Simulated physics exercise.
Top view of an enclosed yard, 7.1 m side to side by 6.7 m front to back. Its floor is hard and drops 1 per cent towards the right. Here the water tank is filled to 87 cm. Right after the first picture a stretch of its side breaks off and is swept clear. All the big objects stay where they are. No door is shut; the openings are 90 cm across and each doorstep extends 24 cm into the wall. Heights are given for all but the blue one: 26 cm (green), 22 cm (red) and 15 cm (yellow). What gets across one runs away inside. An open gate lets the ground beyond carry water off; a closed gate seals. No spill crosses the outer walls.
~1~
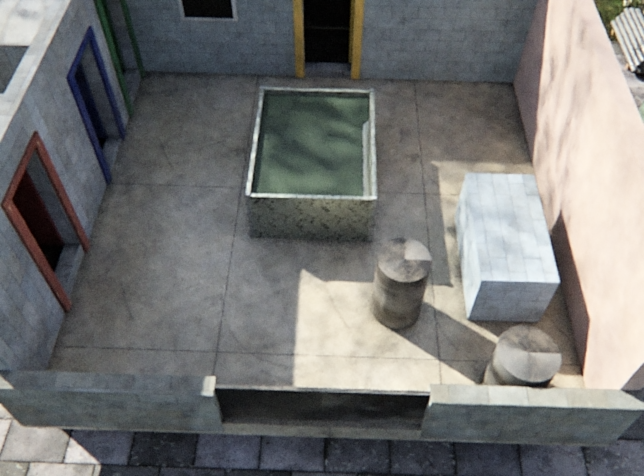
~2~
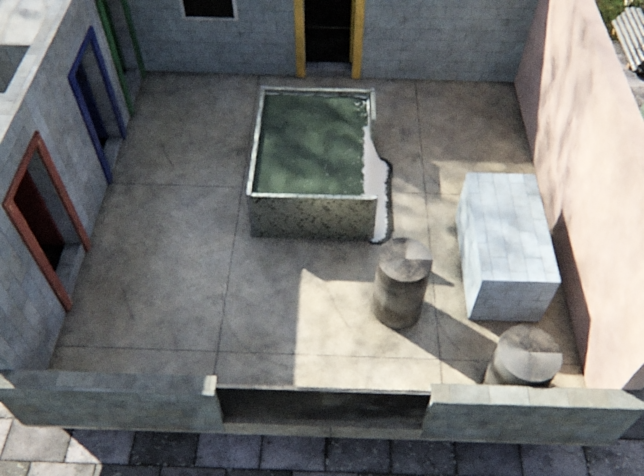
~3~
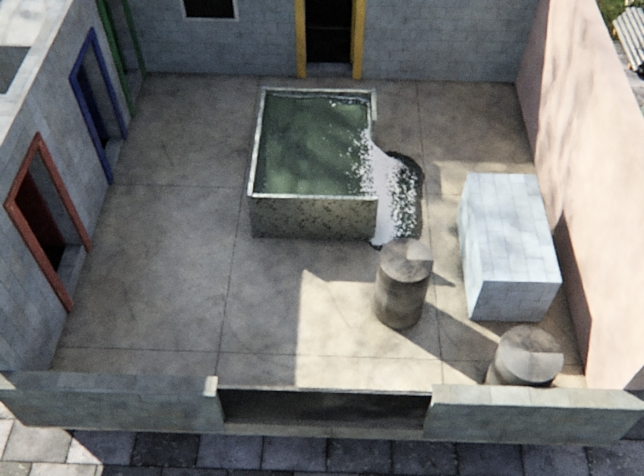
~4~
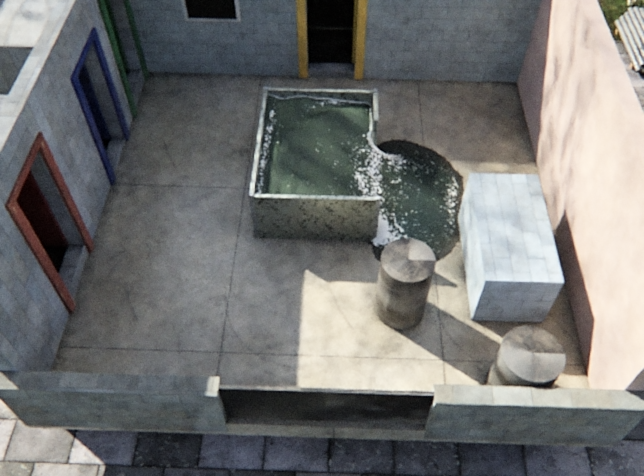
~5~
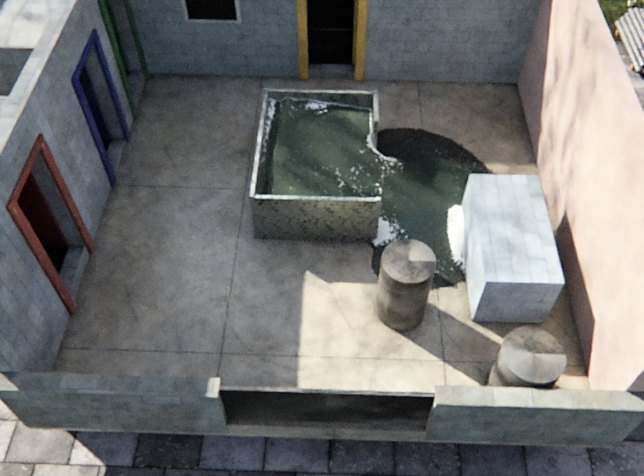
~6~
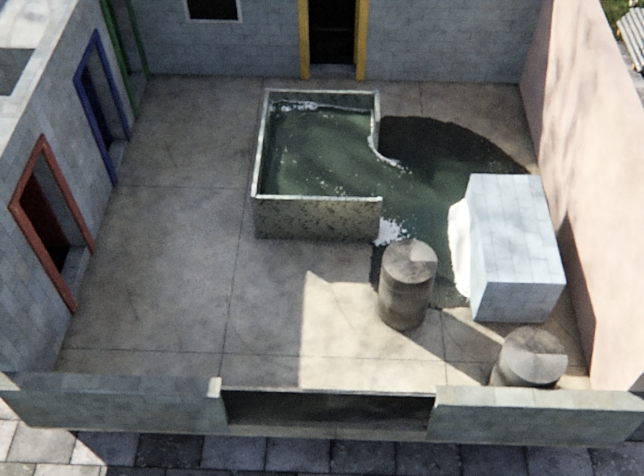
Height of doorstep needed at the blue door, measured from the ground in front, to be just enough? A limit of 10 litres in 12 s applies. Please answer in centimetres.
Approximately 9 cm.
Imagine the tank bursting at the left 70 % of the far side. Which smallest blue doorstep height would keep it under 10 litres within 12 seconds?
About 7.5 centimetres.
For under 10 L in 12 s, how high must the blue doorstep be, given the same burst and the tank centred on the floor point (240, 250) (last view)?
I'd put it at close to 7.5 cm.
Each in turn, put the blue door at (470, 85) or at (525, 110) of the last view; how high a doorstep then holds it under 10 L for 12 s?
About 32 and 25 cm.
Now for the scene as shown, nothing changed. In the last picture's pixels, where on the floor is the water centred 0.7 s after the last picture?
(385, 195), roughly.
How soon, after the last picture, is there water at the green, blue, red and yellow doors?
Green at 4.0 seconds, blue at 4.0 seconds, red at 3.8 seconds, yellow at 2.2 seconds.
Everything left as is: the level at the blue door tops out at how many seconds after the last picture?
Peak time: Around 7.5 s.
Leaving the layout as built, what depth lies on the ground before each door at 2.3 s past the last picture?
In cm - green: 0, blue: 0, red: 0, yellow: 4.
Then, 0.7 s after the last picture water covers 25 % of the floor, deepest (56 cm) near (540, 188); it has not reached the blue door.
Then, 2.3 s after the last picture water covers 50 % of the floor, deepest (42 cm) near (538, 417); it has not reached the blue door.
Then, 11.3 s after the last picture water covers 100 % of the floor, deepest (13 cm) near (298, 395); 9 cm at the blue door, 24 litres in over its 7 cm doorstep.
At the blue door as built, the water peaked near 11 cm, 7.7 s after the last picture.
Run again over the same 12 s with other heights there, 15 litres in over 8 cm, 3 litres over 10.5 cm. The limit of 10 litres is kept from about 9 cm up.
